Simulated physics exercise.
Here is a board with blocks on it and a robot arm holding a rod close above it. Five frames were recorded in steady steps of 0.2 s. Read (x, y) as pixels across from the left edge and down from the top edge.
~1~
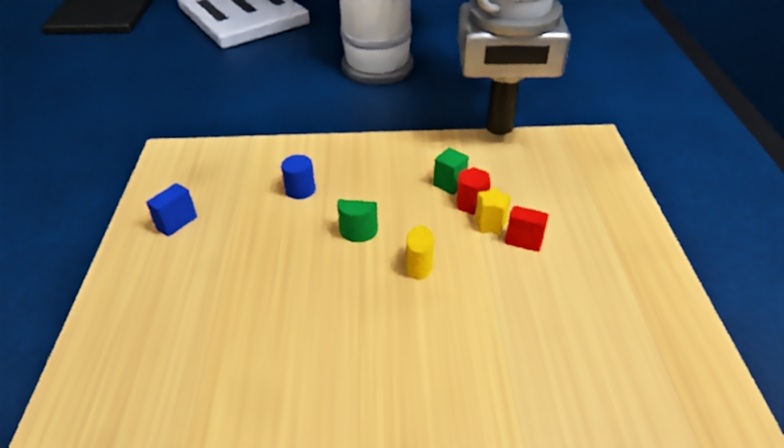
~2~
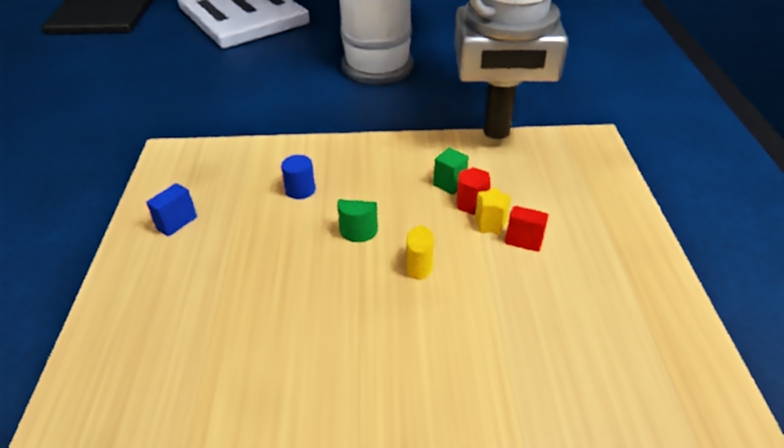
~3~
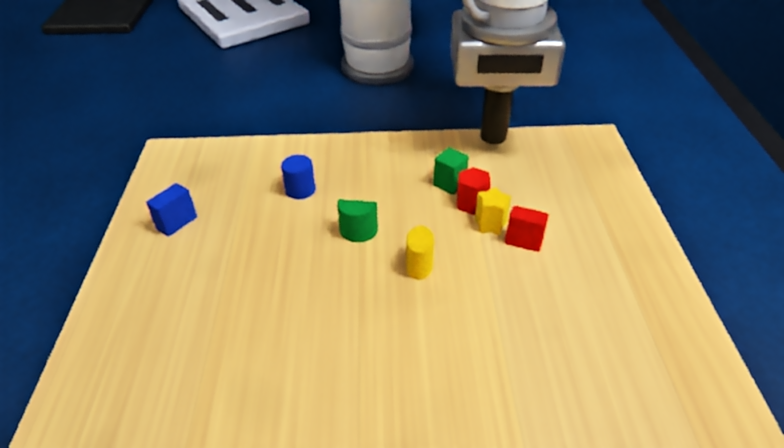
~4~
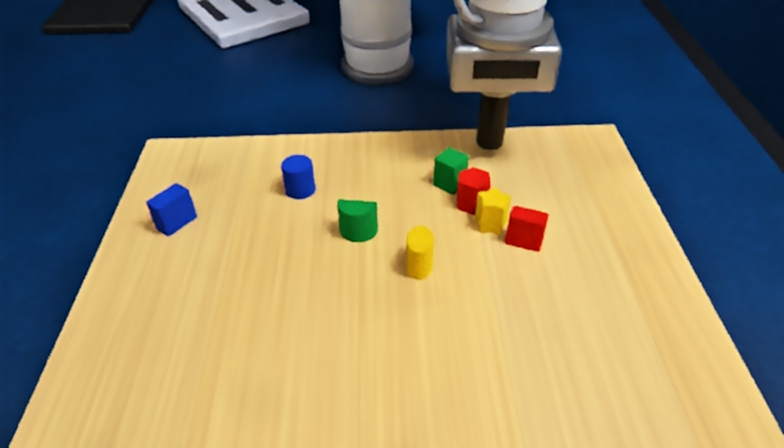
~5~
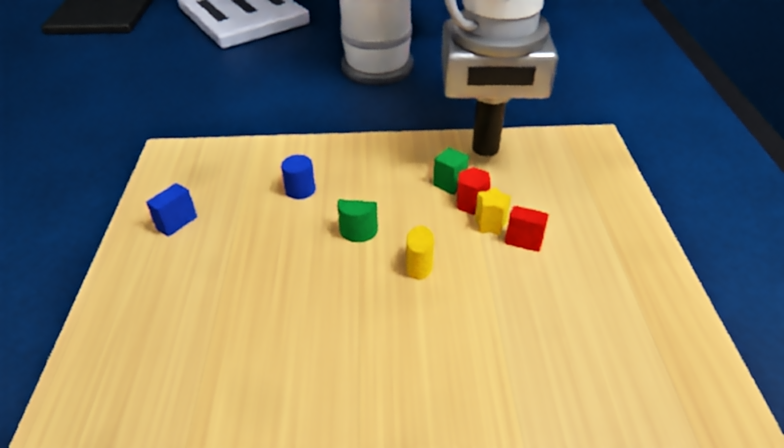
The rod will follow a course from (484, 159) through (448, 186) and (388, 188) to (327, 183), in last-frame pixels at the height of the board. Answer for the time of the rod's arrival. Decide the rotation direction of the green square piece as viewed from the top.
Seen from above, its turn is counter-clockwise.
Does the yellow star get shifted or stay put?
At the end of the path, it will still be in place.
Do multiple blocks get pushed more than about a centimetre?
Short answer: No.
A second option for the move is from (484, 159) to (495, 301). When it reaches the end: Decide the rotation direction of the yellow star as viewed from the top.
Looking from above, the answer is counterclockwise.
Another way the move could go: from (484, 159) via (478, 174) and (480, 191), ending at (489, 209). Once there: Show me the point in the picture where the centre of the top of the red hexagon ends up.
Expect it around (467, 192).
On the path given first. One third of the way, rod (448, 176); green square piece (425, 167), turned 25° clockwise.
Two thirds of the way, rod (386, 177); green square piece (378, 178), turned 25° anticlockwise.
At the end, rod (326, 173); blue circular block in place; green square piece (377, 178), turned 30° anticlockwise; yellow star in place.
